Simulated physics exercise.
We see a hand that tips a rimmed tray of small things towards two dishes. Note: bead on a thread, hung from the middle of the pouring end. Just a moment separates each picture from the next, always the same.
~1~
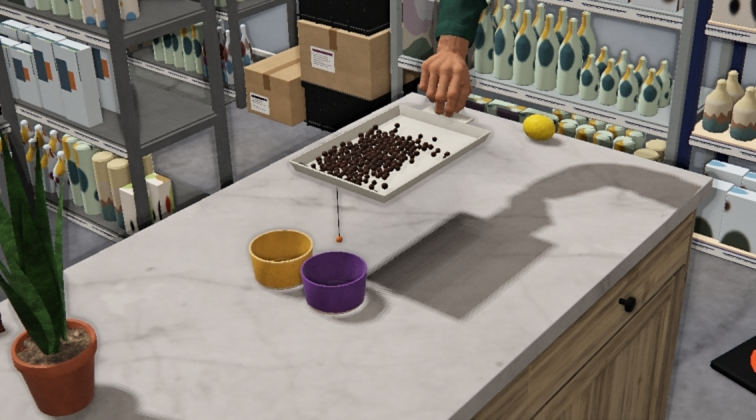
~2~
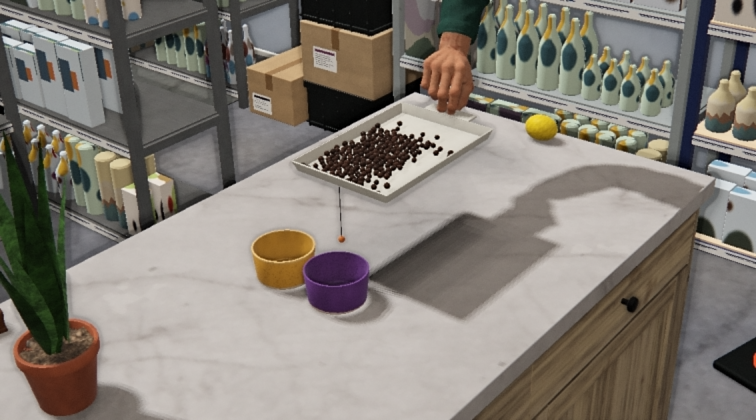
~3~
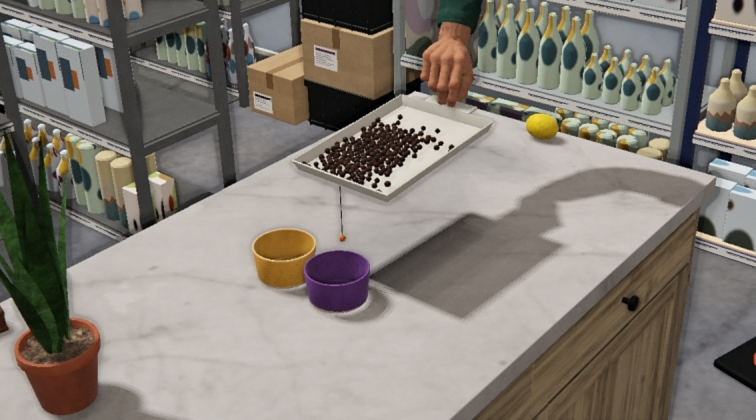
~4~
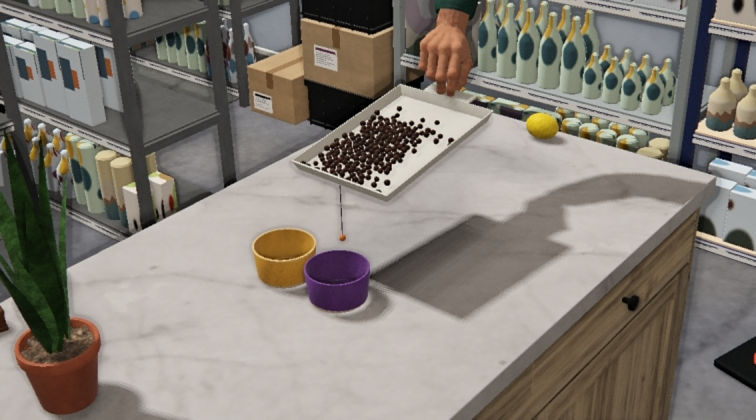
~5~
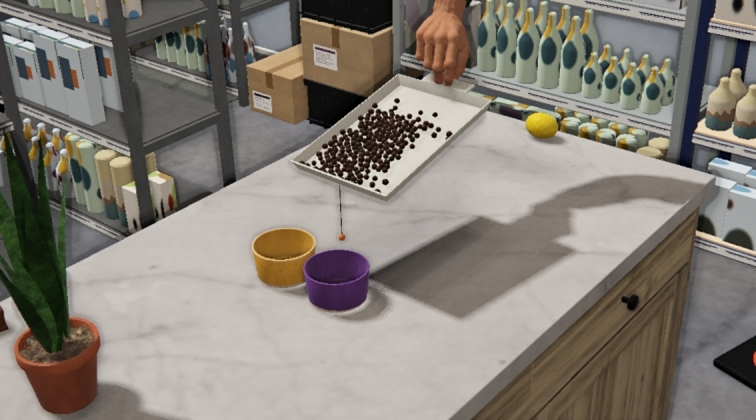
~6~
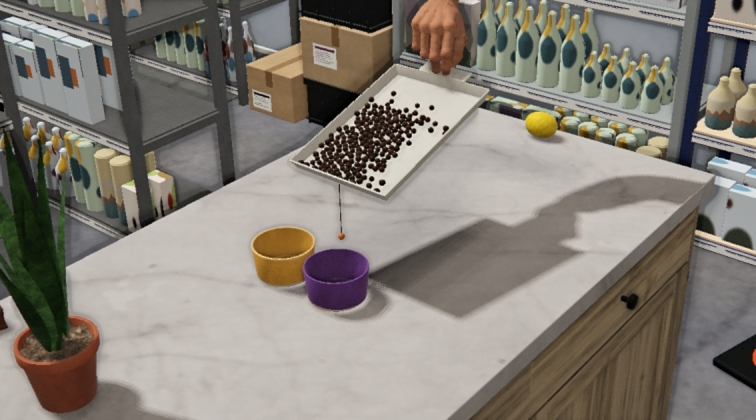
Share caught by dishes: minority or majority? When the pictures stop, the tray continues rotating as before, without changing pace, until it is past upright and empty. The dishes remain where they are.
By the end, the dishes are holding most of the load, I'd say.
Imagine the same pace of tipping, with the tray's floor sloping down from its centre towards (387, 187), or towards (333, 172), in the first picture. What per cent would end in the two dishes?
I'd expect around 20 in a hundred first and around 90 in a hundred second.
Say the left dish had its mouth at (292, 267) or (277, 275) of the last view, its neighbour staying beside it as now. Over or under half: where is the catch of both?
At place one the minor share; at place two the minor share.
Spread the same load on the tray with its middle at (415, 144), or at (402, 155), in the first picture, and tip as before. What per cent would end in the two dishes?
It would be about 80 per cent for the first and about 80 per cent for the second.
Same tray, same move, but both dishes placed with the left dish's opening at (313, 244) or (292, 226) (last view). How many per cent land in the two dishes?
Trial 1: 70 percent; trial 2: 20 percent.
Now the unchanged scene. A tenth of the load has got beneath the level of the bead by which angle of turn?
Close to 60° of tilt at that moment.
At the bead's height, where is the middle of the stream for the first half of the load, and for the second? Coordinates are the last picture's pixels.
First half (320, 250); second half (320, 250).
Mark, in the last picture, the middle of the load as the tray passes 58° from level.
Around (336, 174).
Just after the last frame, tray tipped steeply; the larger part on the tray; about a tenth in the right dish; just a few in the left dish; just a few outside both; about a tenth in the air.
A moment on, tray tipped right over; just a few on the tray; roughly half in the right dish; roughly a third in the left dish; about a tenth outside both; about a tenth in the air.
Further on, tray tipped past a quarter turn; roughly half in the right dish; roughly a third in the left dish; roughly a quarter outside both.
When it is over, tray tipped past a quarter turn; roughly half in the right dish; roughly a third in the left dish; roughly a quarter outside both.
